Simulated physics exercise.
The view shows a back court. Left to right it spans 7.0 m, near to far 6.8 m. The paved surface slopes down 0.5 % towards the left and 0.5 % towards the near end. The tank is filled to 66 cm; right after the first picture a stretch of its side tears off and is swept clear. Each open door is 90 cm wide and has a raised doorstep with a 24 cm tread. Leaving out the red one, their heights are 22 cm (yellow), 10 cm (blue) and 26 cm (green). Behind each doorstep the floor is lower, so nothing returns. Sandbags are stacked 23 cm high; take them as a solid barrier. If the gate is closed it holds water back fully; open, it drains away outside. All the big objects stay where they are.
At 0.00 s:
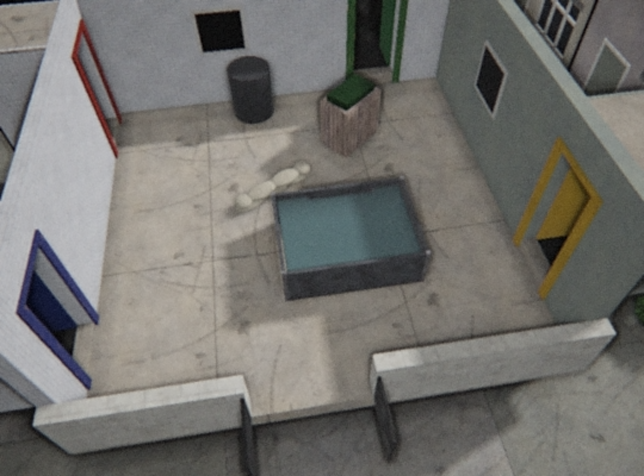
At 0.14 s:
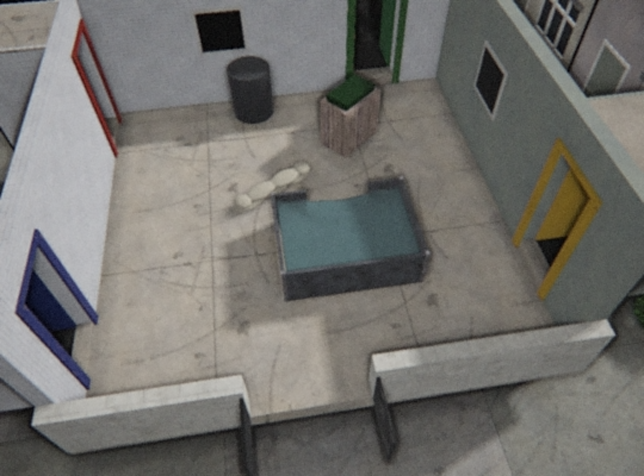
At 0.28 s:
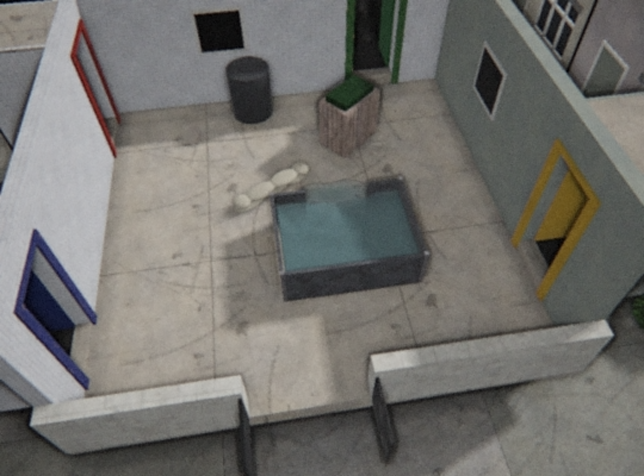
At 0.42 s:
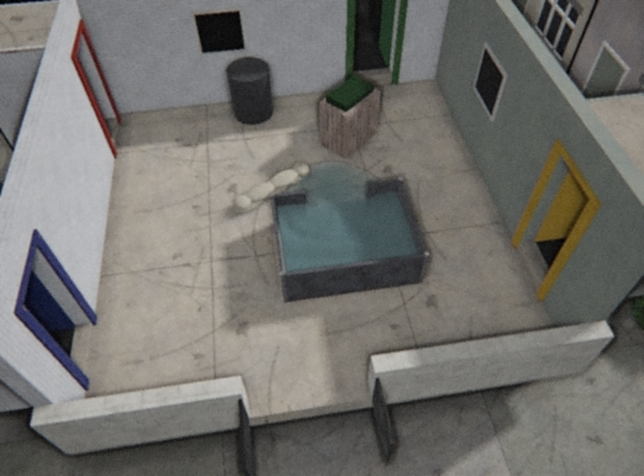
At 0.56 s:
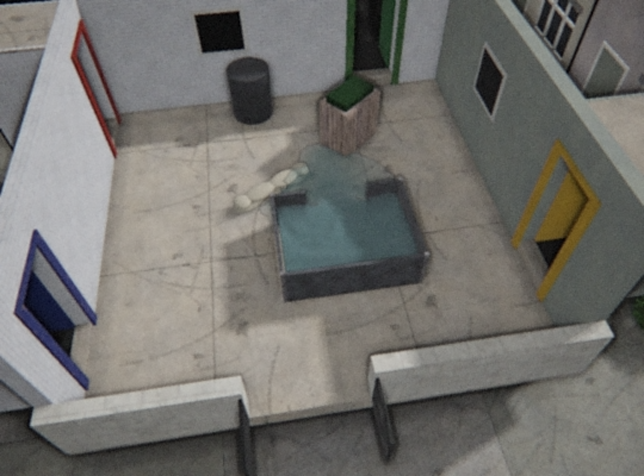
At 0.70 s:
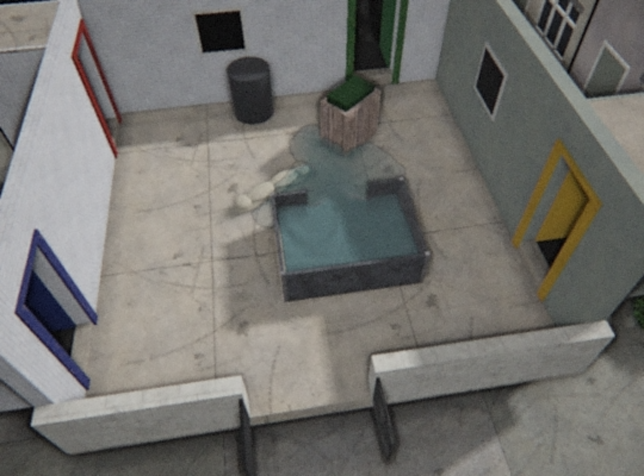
We see a walled court with coloured doorways, a dark drum and a tank of still water; part of the tank's far side disappears, and water pours through the gap, spreading across the pale floor around a planter-like block.
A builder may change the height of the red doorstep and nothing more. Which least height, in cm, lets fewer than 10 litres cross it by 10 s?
It would have to be roughly 9 cm high.
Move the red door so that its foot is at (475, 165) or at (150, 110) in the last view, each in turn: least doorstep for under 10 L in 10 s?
Roughly 10.0 and 6.5 cm.
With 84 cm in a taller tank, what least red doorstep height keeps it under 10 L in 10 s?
Some 13.0 cm.
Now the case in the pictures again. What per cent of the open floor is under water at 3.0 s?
About 45 per cent.
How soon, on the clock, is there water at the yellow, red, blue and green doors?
Yellow 4.0 s, red 2.8 s, blue 3.6 s, green 2.2 s.
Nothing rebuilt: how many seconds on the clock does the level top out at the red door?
Near 4.0 s.
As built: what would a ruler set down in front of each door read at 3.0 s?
Depths in cm: Yellow 0, red 8, blue 0, green 10.
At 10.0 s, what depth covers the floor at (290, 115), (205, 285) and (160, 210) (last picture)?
Roughly 7, 3 and 5 cm, in turn.
After 1.4 s water covers 20 % of the floor, deepest (41 cm) near (335, 156); it has not reached the red door.
After 3.0 s water covers 45 % of the floor, deepest (26 cm) near (335, 156); 8 cm at the red door, 0 litres in over its 19 cm doorstep.
After 10.0 s water covers 95 % of the floor, deepest (9 cm) near (115, 163); 8 cm at the red door, 0 litres in over its 19 cm doorstep.
At the red door as built, the water arrived by 2.8 s and peaked near 13 cm at 4.0 s.
With a doorstep of 8 cm, 17 litres would have come in within the 10 s; with 11 cm, 3 litres. So under 10 litres takes about 9 cm.
